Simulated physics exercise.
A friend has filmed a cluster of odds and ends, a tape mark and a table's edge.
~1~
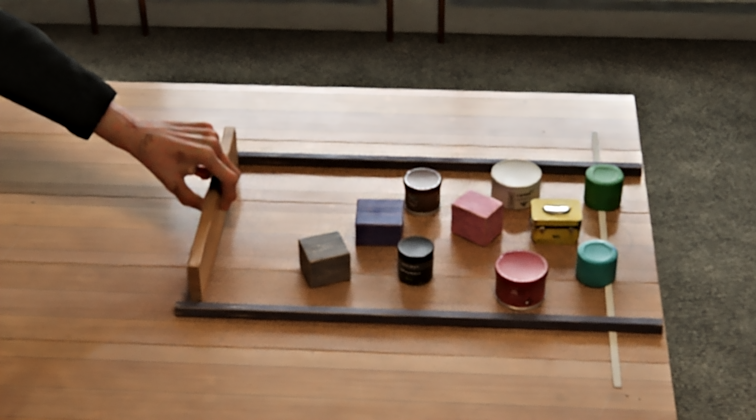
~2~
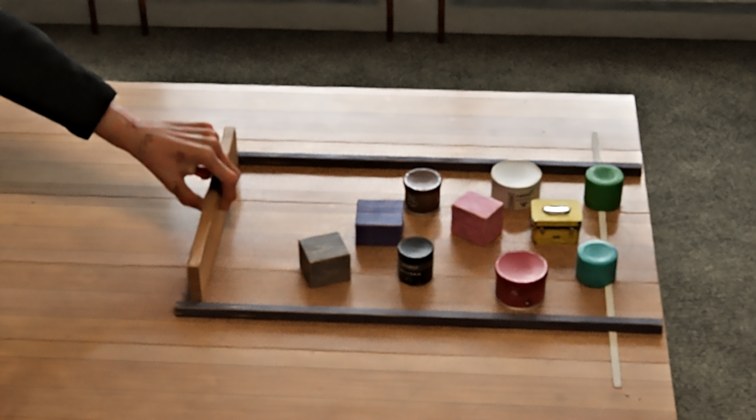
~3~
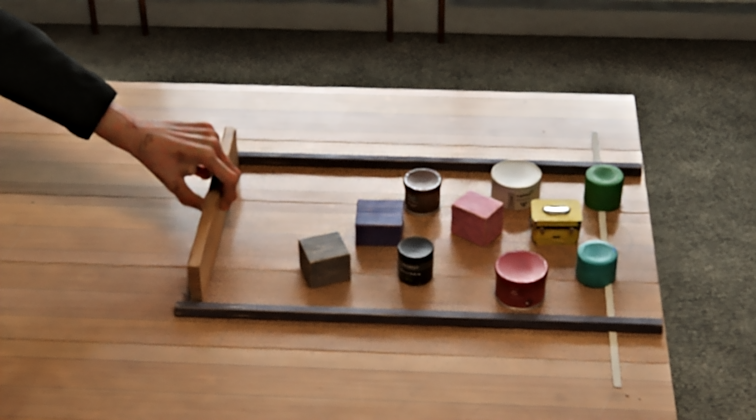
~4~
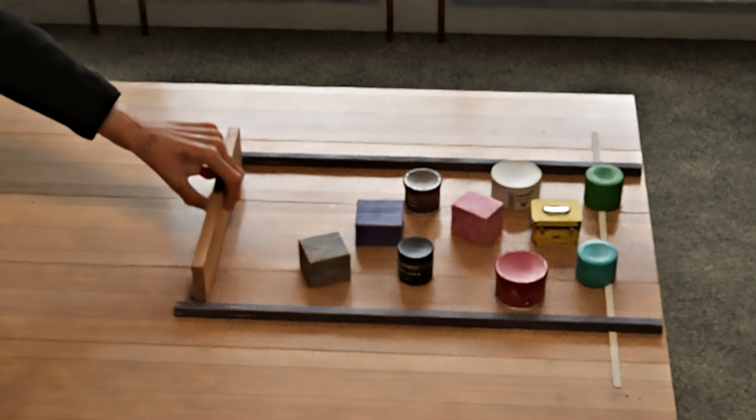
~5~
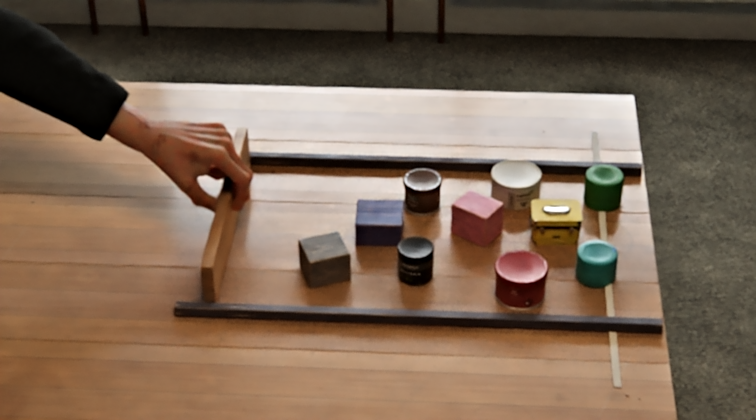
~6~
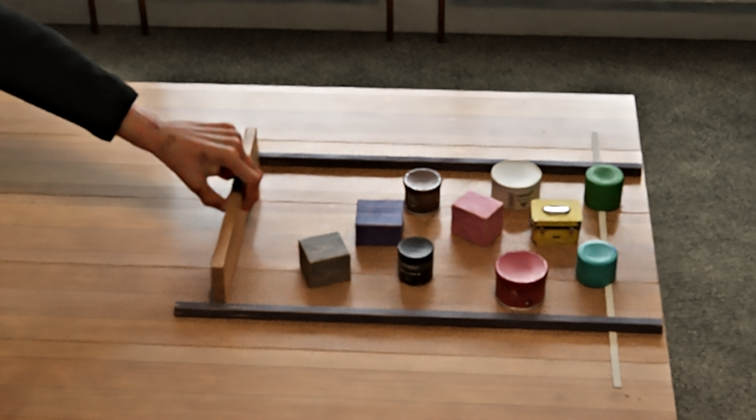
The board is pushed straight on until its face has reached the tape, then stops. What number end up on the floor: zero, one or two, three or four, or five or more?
Here the number that fall off is five or more.
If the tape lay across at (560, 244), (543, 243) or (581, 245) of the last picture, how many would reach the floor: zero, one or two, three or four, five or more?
One after another: One to two; 1 or 2; 1 or 2.
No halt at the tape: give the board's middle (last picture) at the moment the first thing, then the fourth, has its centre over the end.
Its middle is around (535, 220) and later (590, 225).
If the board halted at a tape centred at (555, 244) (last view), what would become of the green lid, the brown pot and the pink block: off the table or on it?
The green lid holds on; the brown pot survives; the pink block does not fall.
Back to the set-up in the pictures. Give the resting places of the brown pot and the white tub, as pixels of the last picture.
Near (622, 204) and (625, 180).
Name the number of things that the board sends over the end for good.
Fallen: 6.
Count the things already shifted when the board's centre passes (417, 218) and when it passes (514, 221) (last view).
By then 5, and 9.
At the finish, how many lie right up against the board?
4 of them.
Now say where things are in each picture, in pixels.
The first picture shows green lid (604, 188); turquoise lid (597, 264); yellow case (556, 221); board (215, 212); tape (605, 245).
The second picture shows turquoise lid (597, 264); white tub (516, 185).
The third picture shows yellow case (556, 222); pink block (477, 218).
The fourth picture shows green lid (604, 188); brown pot (423, 193).
The fifth picture shows turquoise lid (597, 264); grey block (325, 259).
The sixth picture shows green lid (604, 188); turquoise lid (597, 264); yellow case (556, 222); board (237, 213); tape (605, 245).
Soon after, none off yet; green lid at rest near (604, 188); turquoise lid at rest near (597, 264); yellow case at rest near (556, 222).
In the end, the number that fall off is five or more; gone, black tub, pink block, red tin, yellow case, turquoise lid and green lid.
